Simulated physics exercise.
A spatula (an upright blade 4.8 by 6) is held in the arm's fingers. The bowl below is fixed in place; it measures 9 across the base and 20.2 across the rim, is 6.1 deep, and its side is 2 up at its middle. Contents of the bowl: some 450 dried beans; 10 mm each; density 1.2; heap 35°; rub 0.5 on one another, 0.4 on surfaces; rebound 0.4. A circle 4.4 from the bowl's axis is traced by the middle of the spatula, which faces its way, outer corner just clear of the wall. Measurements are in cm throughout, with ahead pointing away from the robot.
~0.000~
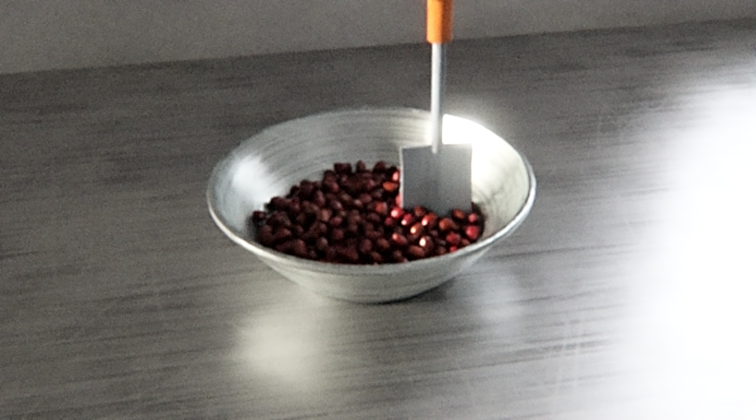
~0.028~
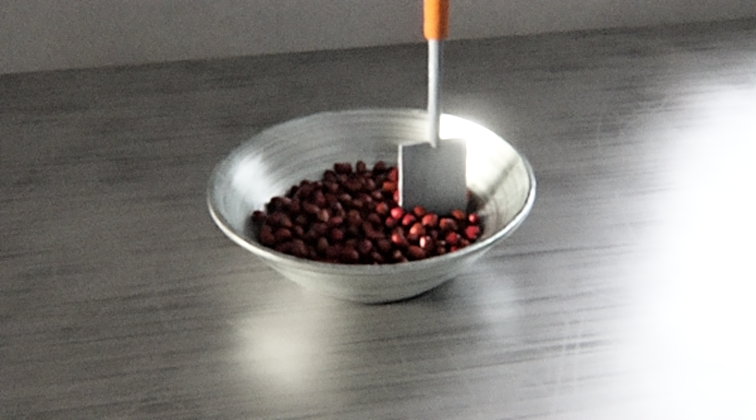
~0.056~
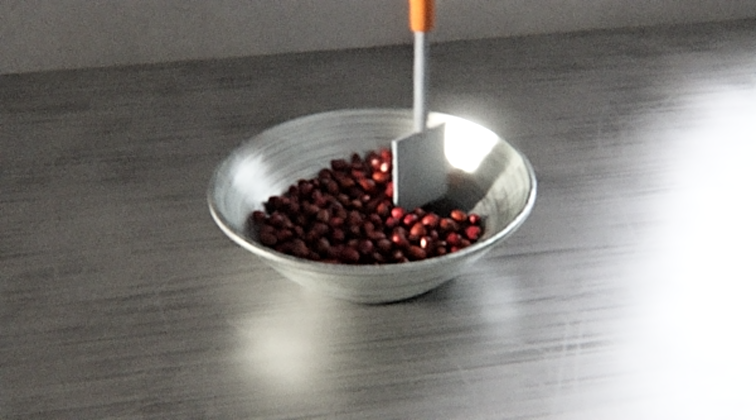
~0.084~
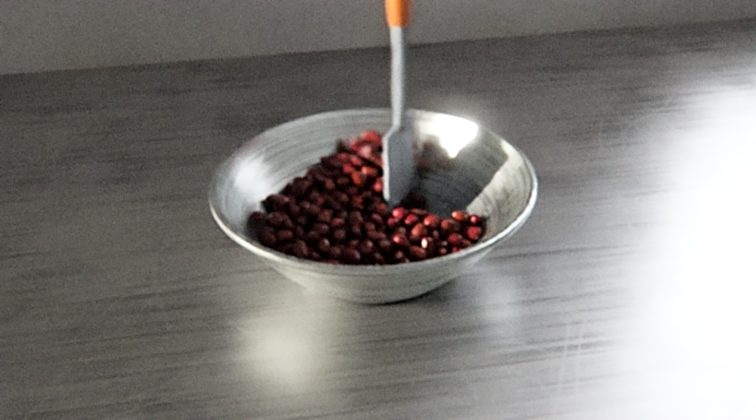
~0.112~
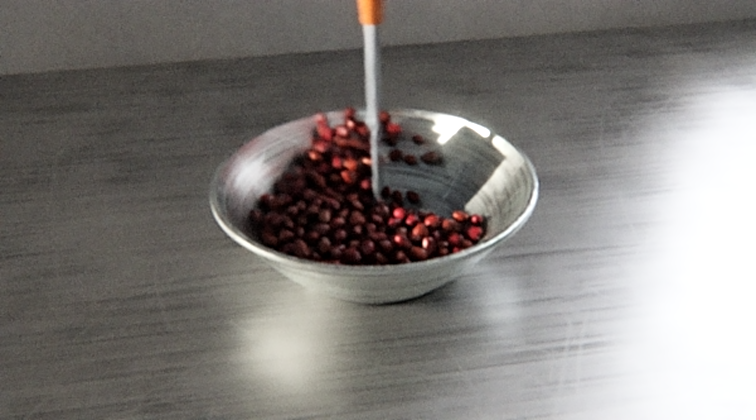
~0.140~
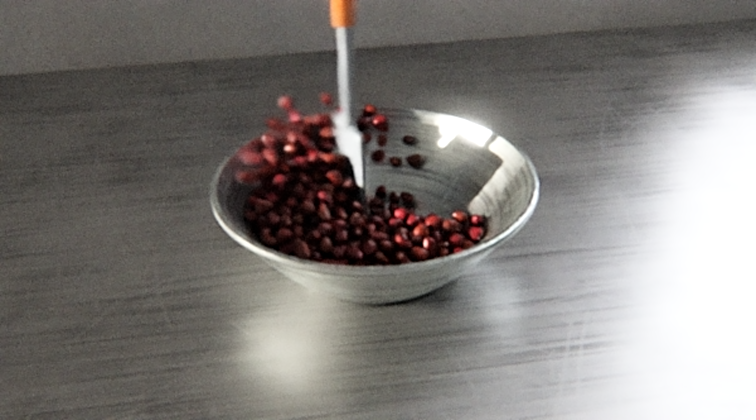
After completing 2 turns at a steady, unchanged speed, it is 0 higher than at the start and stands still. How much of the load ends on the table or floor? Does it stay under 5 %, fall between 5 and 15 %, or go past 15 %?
It goes past 15 %.
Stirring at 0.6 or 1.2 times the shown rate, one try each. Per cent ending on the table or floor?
Around 10 percent for the first try and 45 percent for the second.
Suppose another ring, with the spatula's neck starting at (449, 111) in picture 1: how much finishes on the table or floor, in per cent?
About 30 per cent.
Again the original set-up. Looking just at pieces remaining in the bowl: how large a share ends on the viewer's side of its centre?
Roughly 45 per cent.
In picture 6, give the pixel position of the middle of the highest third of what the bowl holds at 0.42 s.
Near (482, 196).
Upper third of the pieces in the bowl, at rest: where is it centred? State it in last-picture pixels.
Roughly at pixel (398, 204).
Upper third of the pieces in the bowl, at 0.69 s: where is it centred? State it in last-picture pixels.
Near pixel (299, 244).
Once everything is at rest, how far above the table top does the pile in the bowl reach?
Height: Roughly 5.0 cm.
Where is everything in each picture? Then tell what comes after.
The spatula neck at (438, 123), 0° round; upper third of the load around (354, 219), from x 260 to 475, top at y 170; 449 in the bowl, in the first picture.
The spatula neck at (435, 119), 9° round; upper third of the load around (354, 219), from x 260 to 475, top at y 170, in the second picture.
The spatula neck at (422, 109), 31° round; upper third of the load around (364, 206), from x 260 to 475, top at y 155, in the third picture.
The spatula neck at (401, 103), 55° round; upper third of the load around (357, 198), from x 260 to 475, top at y 135, in the fourth picture.
The spatula neck at (375, 101), 79° round; upper third of the load around (342, 186), from x 255 to 475, top at y 115, in the fifth picture.
The spatula neck at (348, 104), 104° round; upper third of the load around (314, 178), from x 250 to 475, top at y 100; 449 in the bowl, in the sixth picture.
After 0.42 s, 343° round, highest piece 8 above the table; 361 in the bowl, 68 on the table or floor, 20 in flight or on the tool.
After 0.69 s, 223° round, highest piece 8 above the table; 323 in the bowl, 121 on the table or floor, 5 in flight or on the tool.
After 1.03 s, 0° round, highest piece 5 above the table; 307 in the bowl, 142 on the table or floor.
After 1.73 s, 0° round, highest piece 5 above the table; 307 in the bowl, 142 on the table or floor.
In the end, 307 in the bowl, 142 on the table or floor. That is 32 % on the table or floor.
